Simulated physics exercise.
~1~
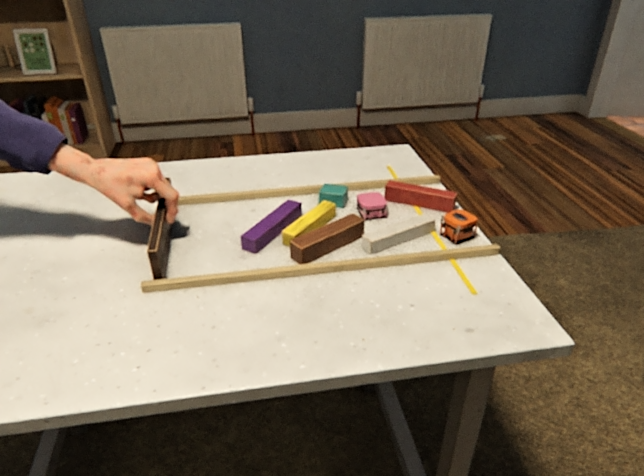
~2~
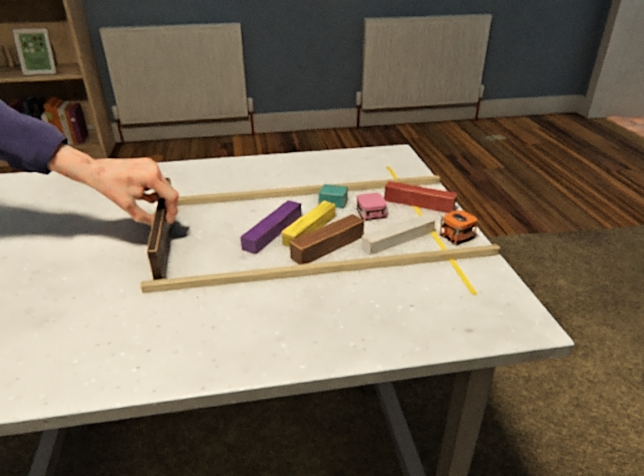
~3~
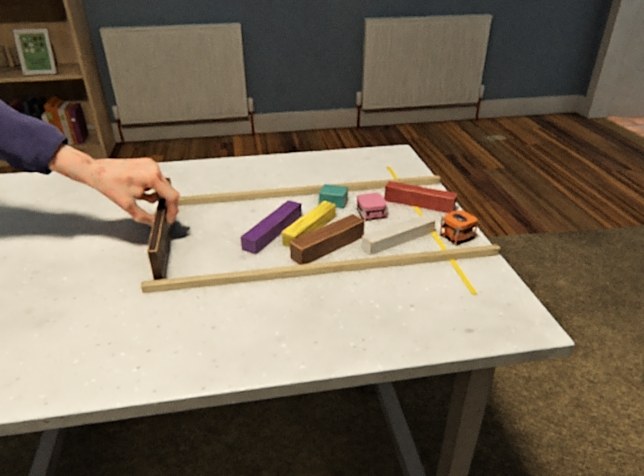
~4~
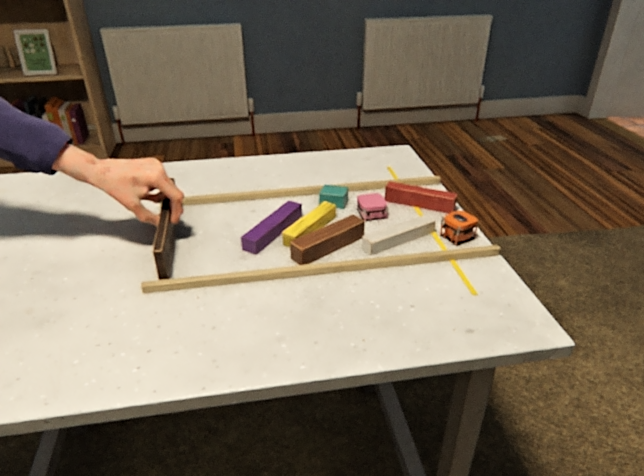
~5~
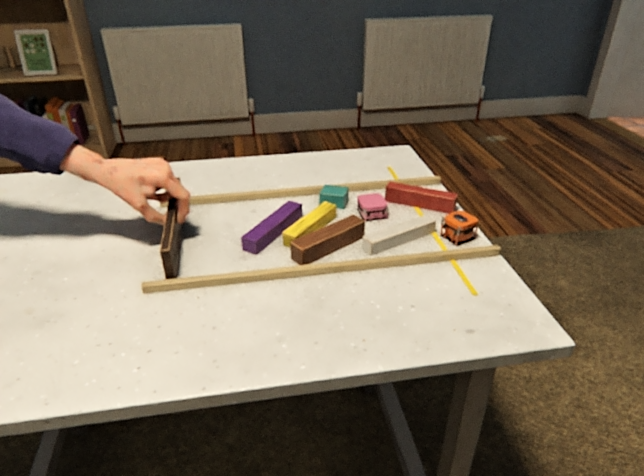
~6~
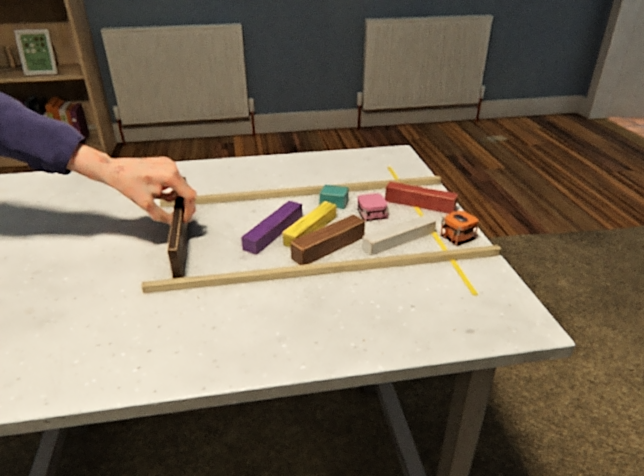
A hand held a dark board upright at the left of a white table and slid it slightly right between two wooden rails, while the colourful sticks and blocks ahead of it stayed still.
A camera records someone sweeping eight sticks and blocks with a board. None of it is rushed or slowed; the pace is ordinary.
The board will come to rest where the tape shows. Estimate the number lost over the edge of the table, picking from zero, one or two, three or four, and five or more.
Watch it: A handful - three or four - go plunging down.
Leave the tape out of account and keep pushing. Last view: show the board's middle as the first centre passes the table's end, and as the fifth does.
Pixels, in order: Around (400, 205), around (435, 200).
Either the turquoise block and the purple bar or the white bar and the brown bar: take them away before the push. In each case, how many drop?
1, then 1.
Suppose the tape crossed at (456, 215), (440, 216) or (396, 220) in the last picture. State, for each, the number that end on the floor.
Try 1: 7; try 2: 5; try 3: 0.
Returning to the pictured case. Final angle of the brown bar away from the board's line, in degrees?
Around 45 degrees.
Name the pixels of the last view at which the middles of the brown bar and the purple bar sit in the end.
The brown bar finishes at (470, 225); the purple bar finishes at (428, 207).
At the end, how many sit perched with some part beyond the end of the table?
That'd be 2.
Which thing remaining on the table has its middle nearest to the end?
Pink case.
Early on, none off yet; orange case at rest near (459, 228); red bar at rest near (421, 198); white bar at rest near (400, 234).
A while later, none off yet; orange case at rest near (459, 228); red bar at rest near (421, 198); white bar travelled a little near (417, 235).
Finally, the number that fall off is three or four; lost, white bar, red bar and orange case.
